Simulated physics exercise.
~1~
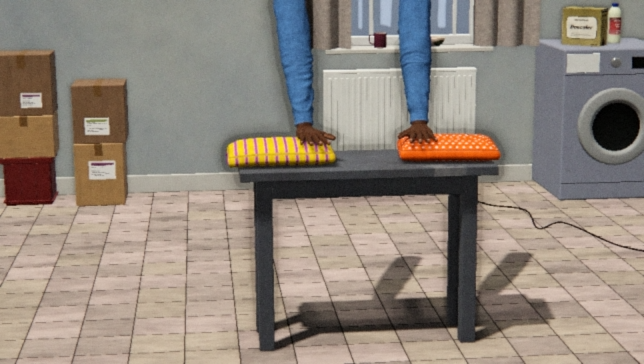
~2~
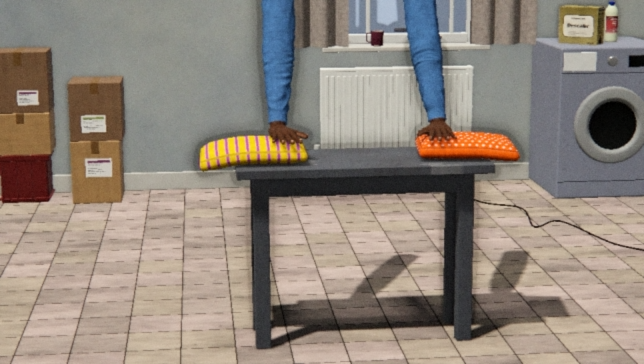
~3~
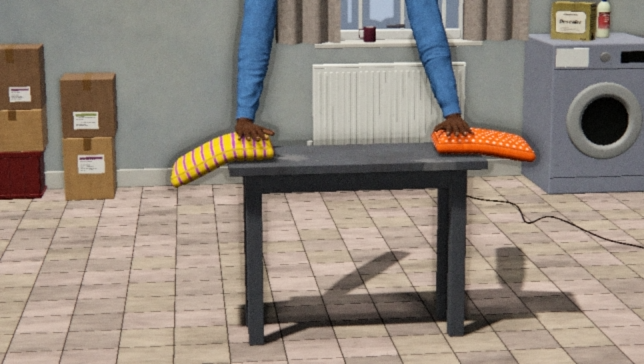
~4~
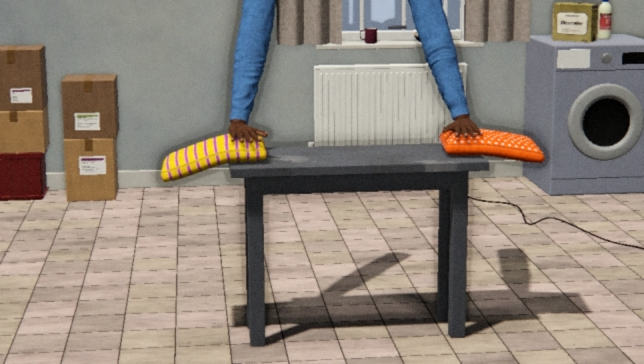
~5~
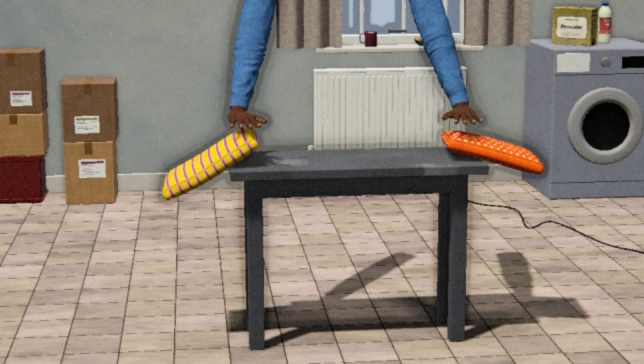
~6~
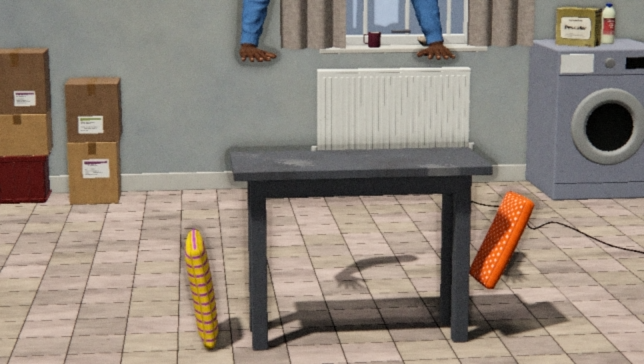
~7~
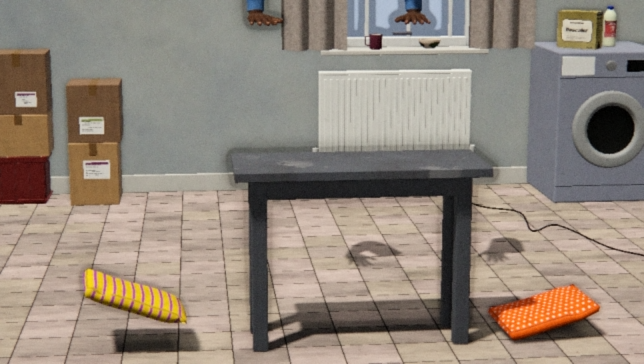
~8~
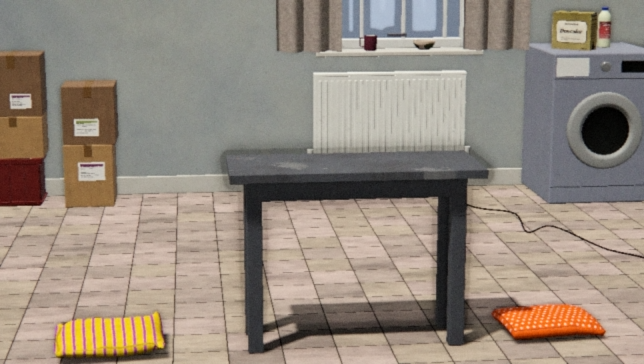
A yellow patterned pillow and an orange dotted pillow slide apart on a dark side table as a pair of blue-sleeved arms pushes them toward opposite ends. Each pillow soon hangs well over its end, the yellow one sagging on the left and the orange one tilting down on the right. The hands then lift away, and both pillows tip outward and drop past the table's ends. They turn as they fall and land farther out while the arms withdraw upward. Finally, both lie on the tiled floor, one on either side of the bare table.
